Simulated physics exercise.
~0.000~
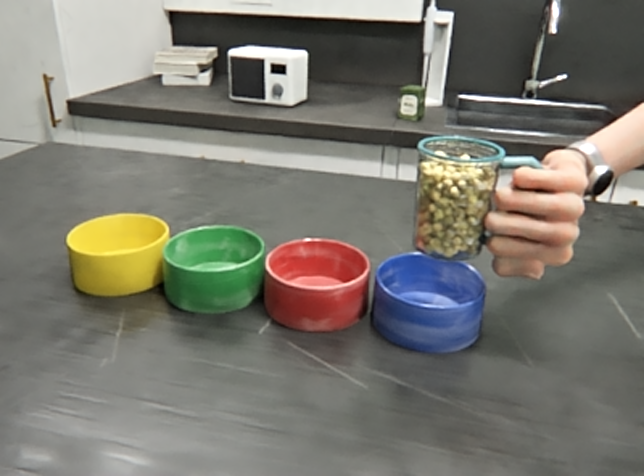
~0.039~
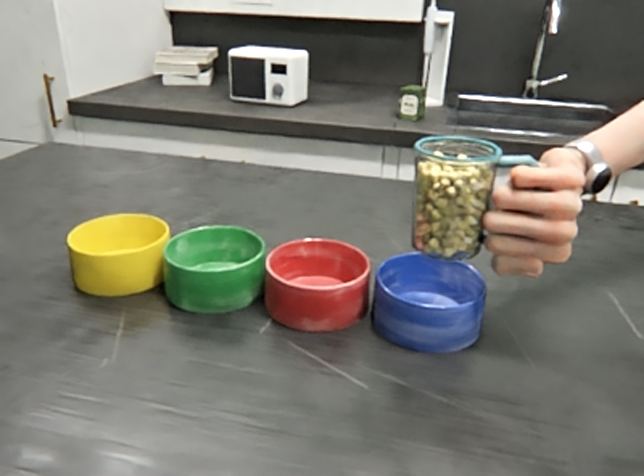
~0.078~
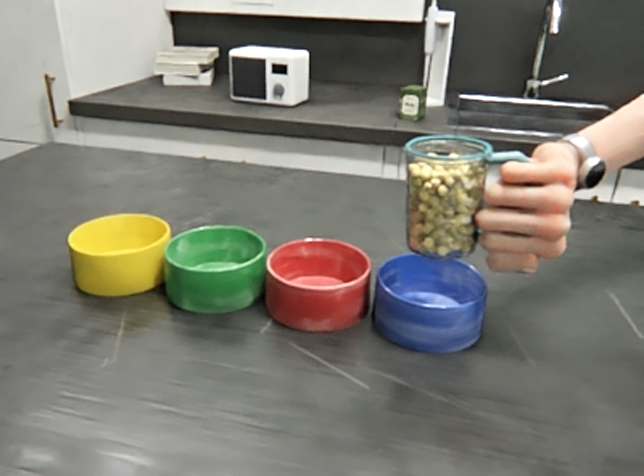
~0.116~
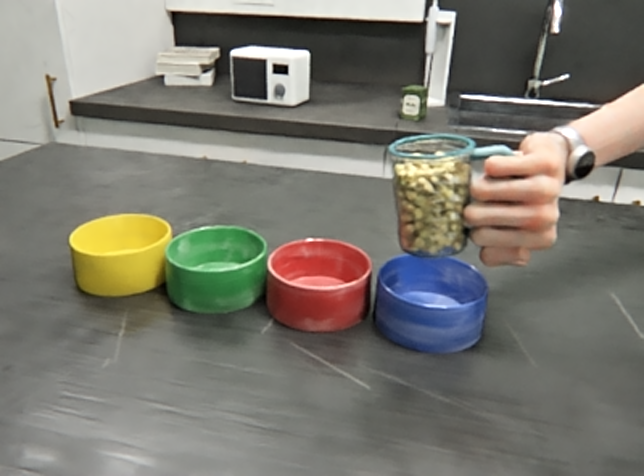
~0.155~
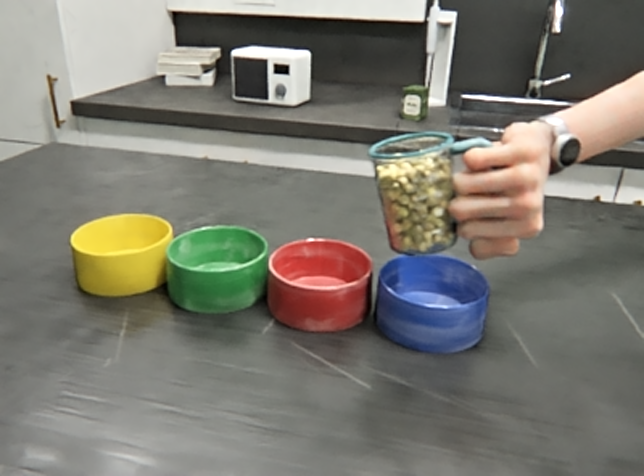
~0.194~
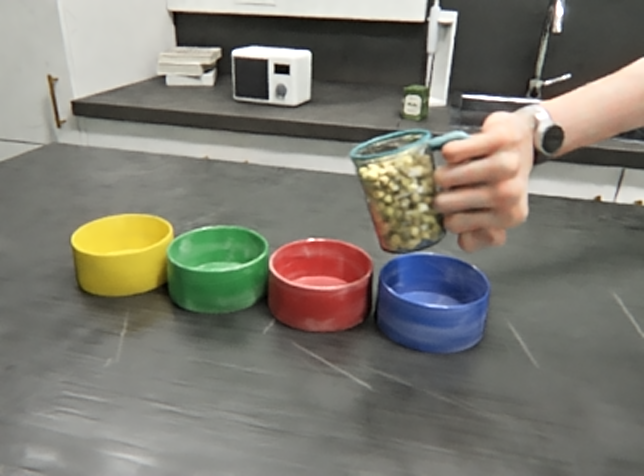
In a kitchen seen from slightly above, a dark counter fills the foreground, with a white radio, a green jar and a sink behind. Yellow, green, red and blue dishes sit in a row from left to right, and a watch-wearing hand holds a clear cup of pale beans over the blue one. The hand moves the cup a little leftward, gradually tilting it left, while the view stays almost still.
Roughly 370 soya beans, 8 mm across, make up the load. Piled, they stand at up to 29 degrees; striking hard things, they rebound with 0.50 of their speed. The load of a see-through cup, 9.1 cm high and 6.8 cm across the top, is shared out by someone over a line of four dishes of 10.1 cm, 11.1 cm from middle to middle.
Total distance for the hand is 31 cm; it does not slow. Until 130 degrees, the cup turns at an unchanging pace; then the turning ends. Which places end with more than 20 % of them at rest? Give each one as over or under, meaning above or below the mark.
Red: Under, blue: Under, green: Under, yellow: Over, counter: Under.
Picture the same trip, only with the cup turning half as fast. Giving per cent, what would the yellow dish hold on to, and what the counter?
I'd say yellow ends at 100 while the counter ends at 0.
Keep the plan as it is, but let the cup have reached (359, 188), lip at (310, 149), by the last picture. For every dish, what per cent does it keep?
In the end red holds 0, blue holds 0, green holds 0, yellow holds 90.
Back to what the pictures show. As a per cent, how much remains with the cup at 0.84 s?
85 %.
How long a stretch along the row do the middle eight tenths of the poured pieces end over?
Roughly 6 cm of the row.
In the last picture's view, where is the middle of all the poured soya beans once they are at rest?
When it all comes to rest, the middle is near (118, 252).
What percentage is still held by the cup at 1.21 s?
0 per cent.
After 0.58 s, tilt 72 degrees; cup holds 100 %.
After 0.84 s, tilt 108 degrees; cup holds 85 %, yellow 15 %.
After 1.21 s, tilt 130 degrees; cup holds 0 %, yellow 95 %.
At rest (1.9 s), red 0 %, blue 0 %, green 0 %, yellow 95 %, counter 5 %.
